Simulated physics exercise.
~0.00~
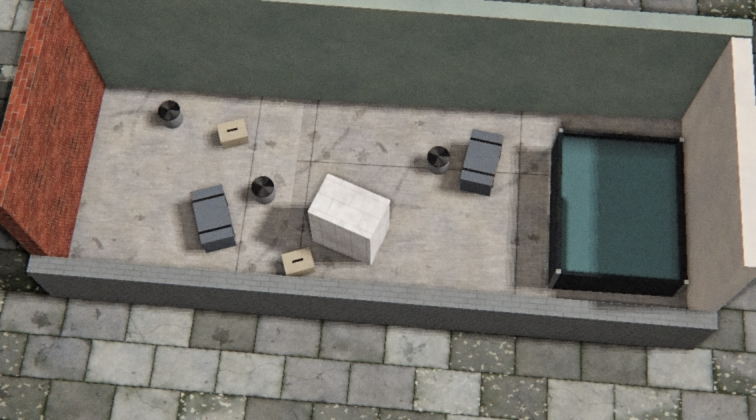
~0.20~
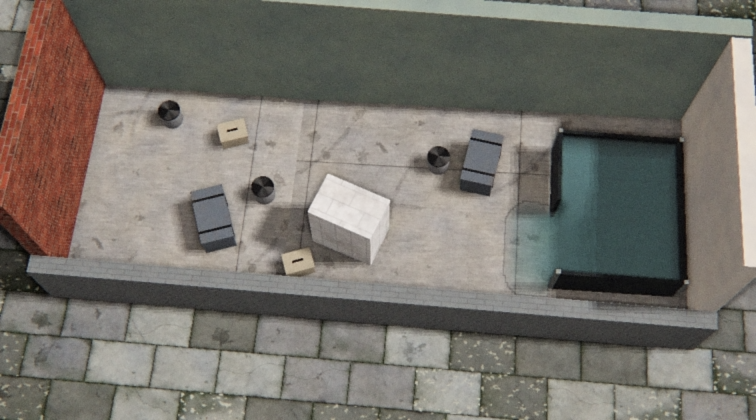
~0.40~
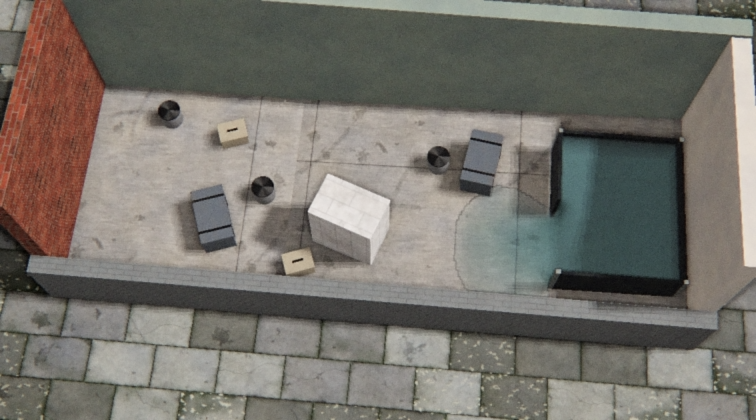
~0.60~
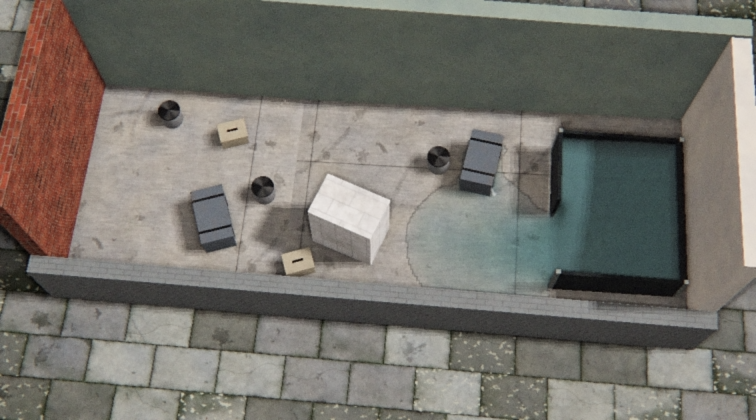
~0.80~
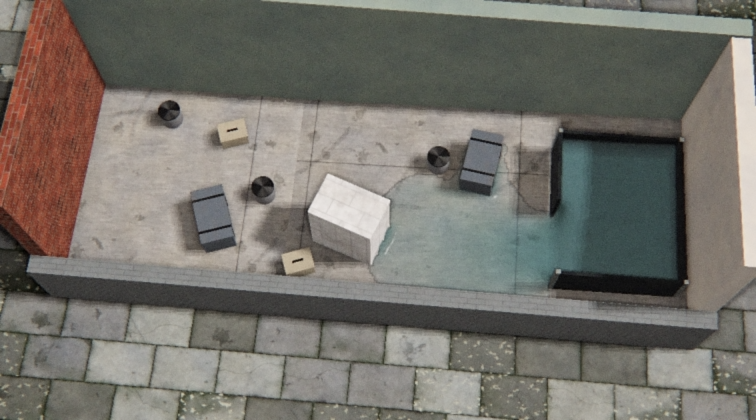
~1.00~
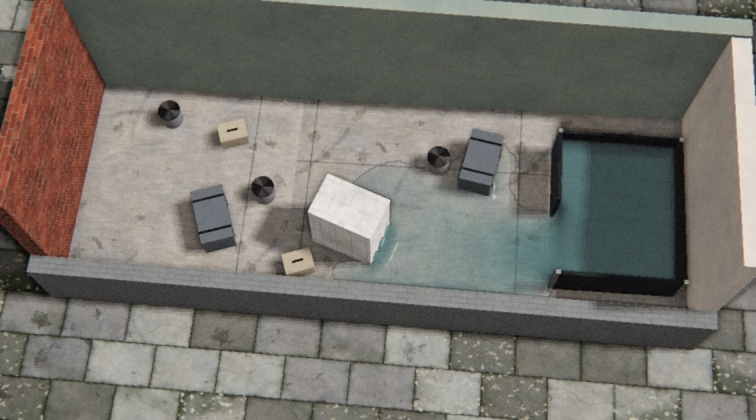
In this clip, part of the left side of a dark-framed water tank opens, and water spreads leftward across the walled concrete floor, reaching a large pale block while the scattered boxes and round dark containers stay still.
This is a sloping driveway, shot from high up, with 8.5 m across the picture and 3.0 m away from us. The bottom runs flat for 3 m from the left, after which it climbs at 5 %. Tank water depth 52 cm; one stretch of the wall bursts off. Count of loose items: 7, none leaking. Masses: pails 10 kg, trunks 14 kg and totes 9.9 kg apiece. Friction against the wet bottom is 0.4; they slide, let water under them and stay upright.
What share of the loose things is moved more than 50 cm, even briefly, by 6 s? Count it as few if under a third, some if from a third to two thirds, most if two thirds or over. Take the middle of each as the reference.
Some.
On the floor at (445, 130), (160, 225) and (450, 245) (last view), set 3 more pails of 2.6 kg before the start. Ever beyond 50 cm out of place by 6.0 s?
Taking them in order, the first is below the mark, the second above the mark and the third above the mark.
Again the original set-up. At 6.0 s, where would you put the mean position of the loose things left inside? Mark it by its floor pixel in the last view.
It sits at about (268, 165).
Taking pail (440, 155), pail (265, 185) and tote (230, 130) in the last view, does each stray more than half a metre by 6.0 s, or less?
In sequence: Falls below it / falls below it / exceeds it.
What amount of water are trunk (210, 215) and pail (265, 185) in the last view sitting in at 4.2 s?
Around 17 cm and 3 cm.
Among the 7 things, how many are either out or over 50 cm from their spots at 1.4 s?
By that time the total stands at 0.
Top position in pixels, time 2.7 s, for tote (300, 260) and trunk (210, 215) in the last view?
Around (224, 179) and (171, 185).
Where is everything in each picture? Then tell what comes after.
A trunk at (484, 157) rests on the ground; a pail at (440, 156) rests on the ground; water covers 3.1 m2; 0 of 7 have shifted, in the first picture.
A trunk at (484, 157), on the bottom; a pail at (440, 156), on the bottom; water covers 3.9 m2; 0 of 7 have shifted, in the second picture.
A trunk at (484, 157) rests on the ground; a pail at (440, 156), on the bottom; 5.1 m2 under water; 0 of 7 have shifted, in the third picture.
A trunk at (484, 157), on the bottom; a pail at (440, 156), on the bottom; water covers 6.2 m2; 0 of 7 have shifted, in the fourth picture.
A trunk at (484, 157) rests on the ground; a pail at (440, 156), on the bottom; 7.3 m2 under water; 0 of 7 have shifted, in the fifth picture.
A trunk at (483, 157) rests on the ground; a pail at (440, 156) rests on the ground; 8.2 m2 under water; 0 of 7 have shifted, in the sixth picture.
After 1.4 s 0 of 7 are over 50 cm from their spots; 0 afloat.
After 2.7 s 3 of 7 are over 50 cm from their spots; 0 afloat.
After 4.2 s 4 of 7 are over 50 cm from their spots; 3 afloat.
After 6.0 s 4 of 7 are over 50 cm from their spots, and 4 have been at some point; 4 afloat.
